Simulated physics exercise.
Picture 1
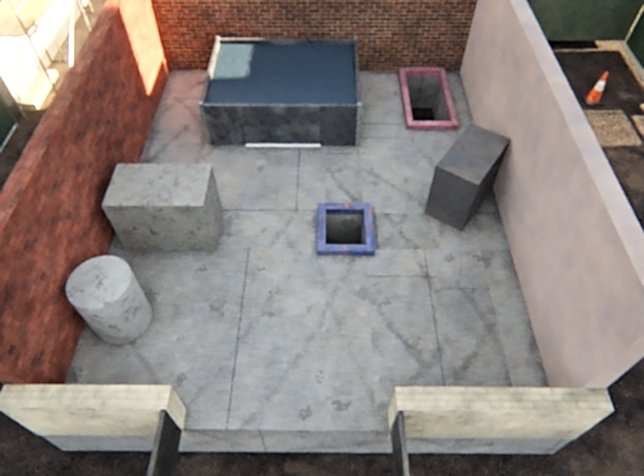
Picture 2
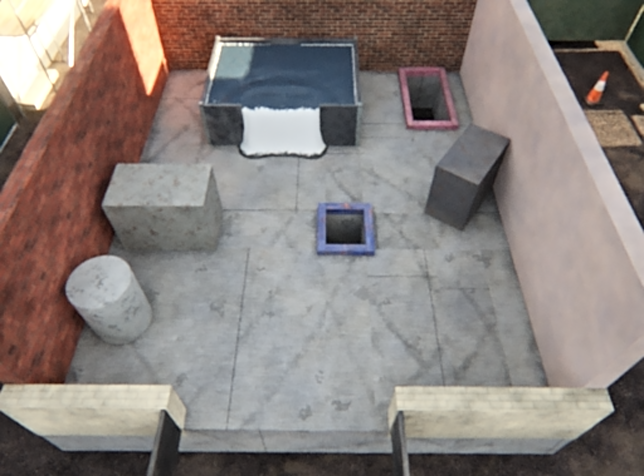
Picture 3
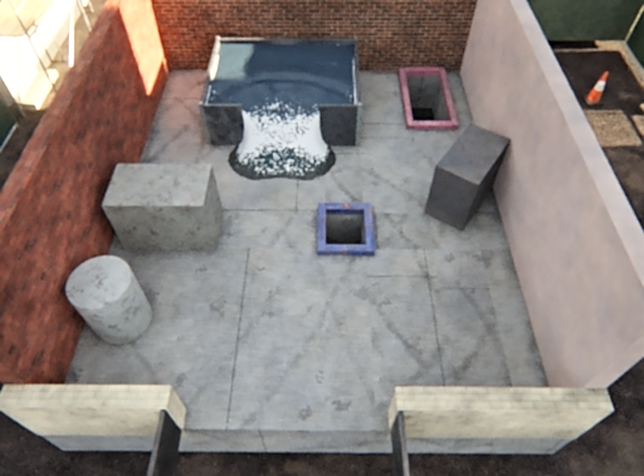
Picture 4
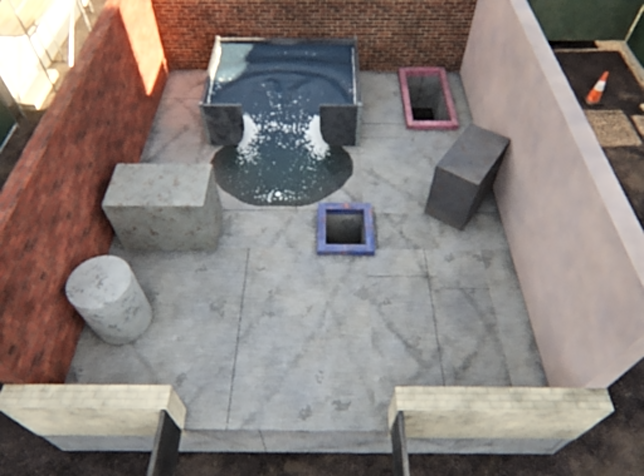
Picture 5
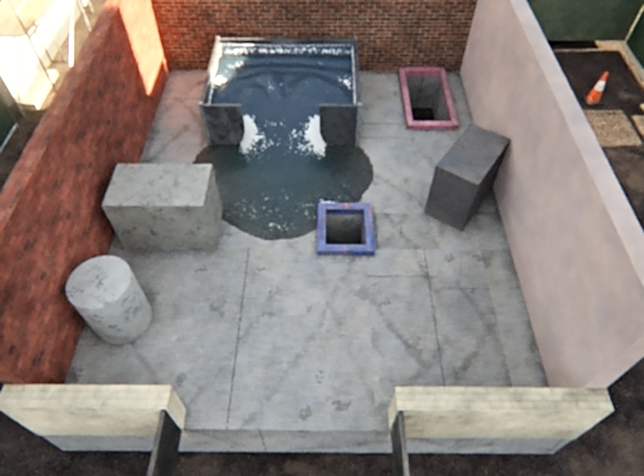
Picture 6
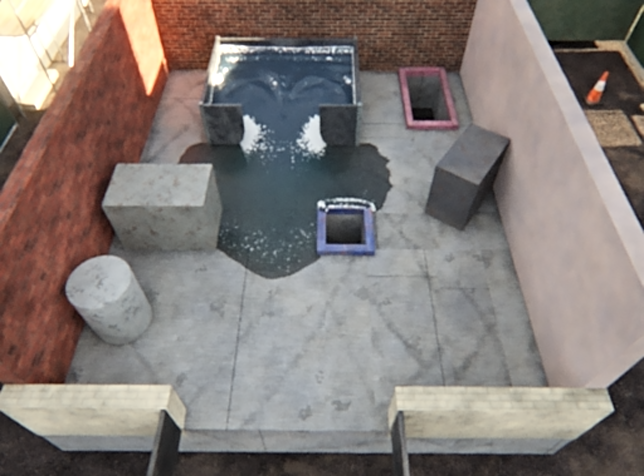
Walled concrete yard from above, water pouring through the open front of a tank and spreading across the slab around a blue-rimmed opening.
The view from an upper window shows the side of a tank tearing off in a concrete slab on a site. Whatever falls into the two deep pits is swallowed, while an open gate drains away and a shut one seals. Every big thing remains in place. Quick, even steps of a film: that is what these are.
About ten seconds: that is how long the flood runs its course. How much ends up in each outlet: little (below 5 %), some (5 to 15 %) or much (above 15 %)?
Outlet by outlet: Gate - much, blue pit - some, pink pit - little.
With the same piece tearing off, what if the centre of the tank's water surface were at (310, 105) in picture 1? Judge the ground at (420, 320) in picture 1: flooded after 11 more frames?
Looking at that spot, it would be left untouched.
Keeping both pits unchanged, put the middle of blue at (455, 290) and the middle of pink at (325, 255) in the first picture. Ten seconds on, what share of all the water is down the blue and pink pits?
Of everything, blue catches 0 per cent while pink catches 14 per cent.
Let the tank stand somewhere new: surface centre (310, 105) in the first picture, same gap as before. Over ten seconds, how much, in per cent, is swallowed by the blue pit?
I'd put the blue pit near 20 per cent of the whole.
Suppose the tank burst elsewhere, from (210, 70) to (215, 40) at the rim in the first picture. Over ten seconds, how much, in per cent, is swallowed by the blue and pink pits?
In percent: Blue 4, pink 12.
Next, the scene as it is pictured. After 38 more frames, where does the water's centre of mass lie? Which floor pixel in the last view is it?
I reckon somewhere around (279, 180).
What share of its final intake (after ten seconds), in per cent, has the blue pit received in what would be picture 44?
That share would be near 100 %.
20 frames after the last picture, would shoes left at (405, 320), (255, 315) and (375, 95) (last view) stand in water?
Points in order - 1: Unwetted; 2: Inundated; 3: Unwetted.
A moment on, water covers 40 % of the floor; the gate 1 %, the blue pit 2 %, the pink pit 0 %.
Next, water covers 55 % of the floor; the gate 7 %, the blue pit 4 %, the pink pit 0 %.
Then, water covers 70 % of the floor; the gate 18 %, the blue pit 6 %, the pink pit 0 %.
Later, water covers 85 % of the floor; the gate 32 %, the blue pit 8 %, the pink pit 0 %.
In the end, water covers 95 % of the floor; the gate 45 %, the blue pit 8 %, the pink pit 0 %.
